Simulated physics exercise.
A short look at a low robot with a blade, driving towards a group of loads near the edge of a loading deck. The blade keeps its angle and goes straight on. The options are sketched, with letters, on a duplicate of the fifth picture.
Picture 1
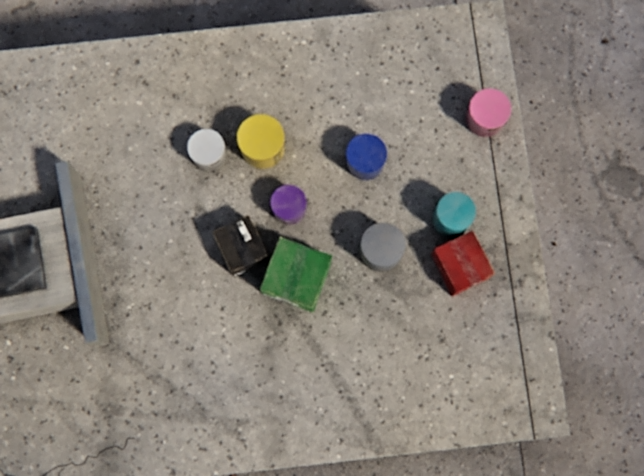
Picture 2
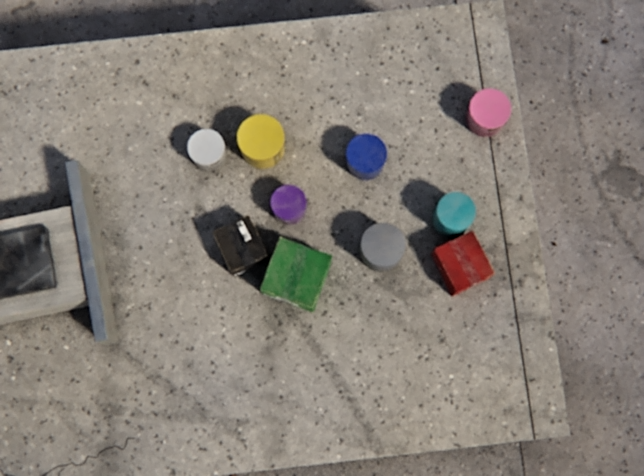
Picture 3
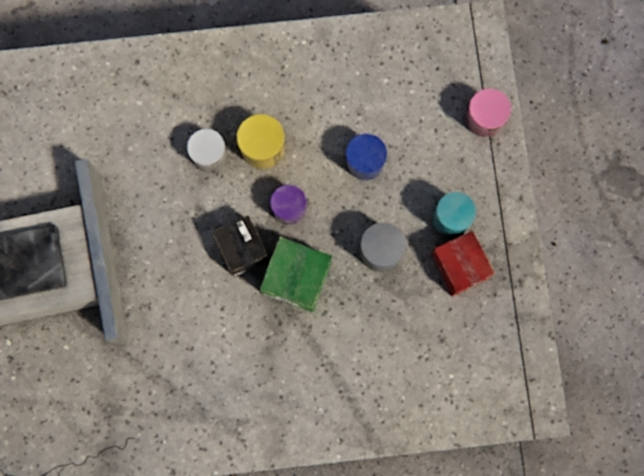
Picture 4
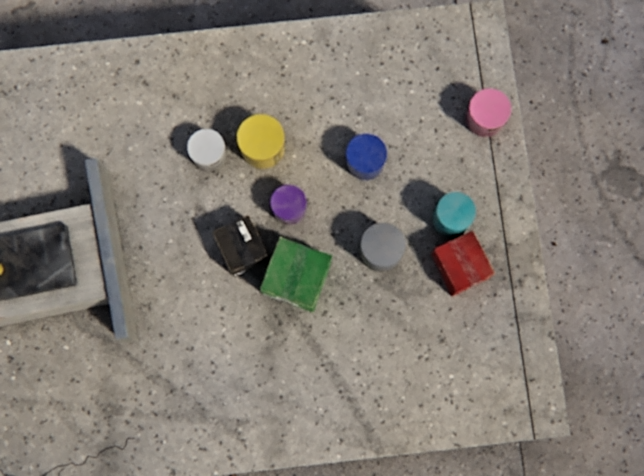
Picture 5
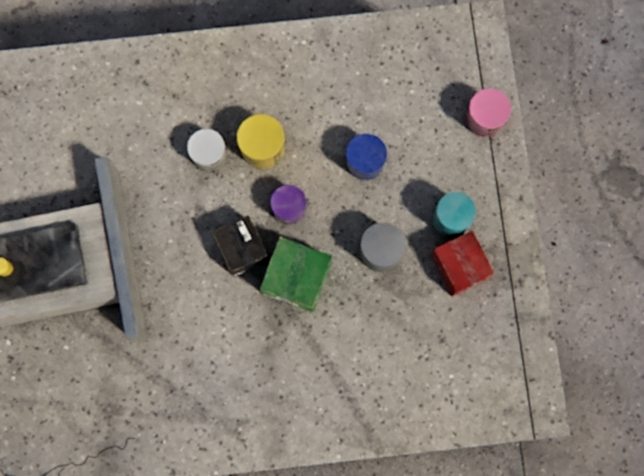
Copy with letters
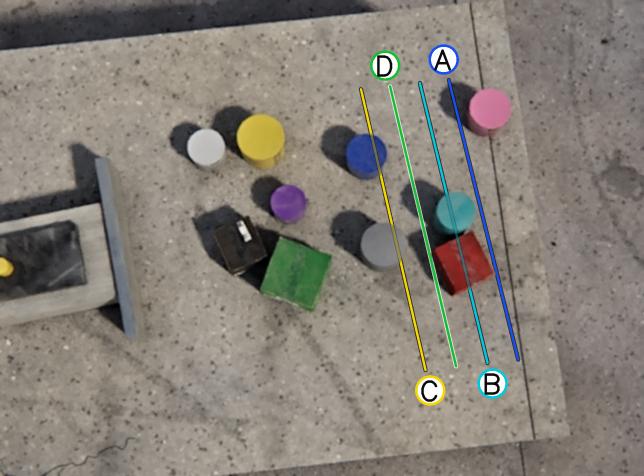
At the start, a low robot with a flat grey blade sits partly in view at the left of a speckled slab, facing a scattered group of coloured cylinders and blocks. It creeps slowly to the right, a small yellow part of it coming into view, while the objects stay still, untouched.
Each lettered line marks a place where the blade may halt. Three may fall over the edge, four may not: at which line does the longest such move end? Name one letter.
A.
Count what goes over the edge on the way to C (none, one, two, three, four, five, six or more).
The count is none.
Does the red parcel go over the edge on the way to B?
Yes.
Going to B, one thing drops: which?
The red parcel goes over.
On the marked copy, A at (483, 216); B at (453, 219); C at (392, 225); D at (422, 222).
Following A. Soon after the start, robot (177, 246); white pail (231, 136); yellow pail (273, 137).
Later, robot (310, 232); turquoise canister (476, 192); red parcel (483, 259).
In the end, robot (415, 221); red parcel over the edge; grey canister over the edge; two fallen.
As for the rest, B is within the limit but short; C is within the limit but short; D is within the limit but short.
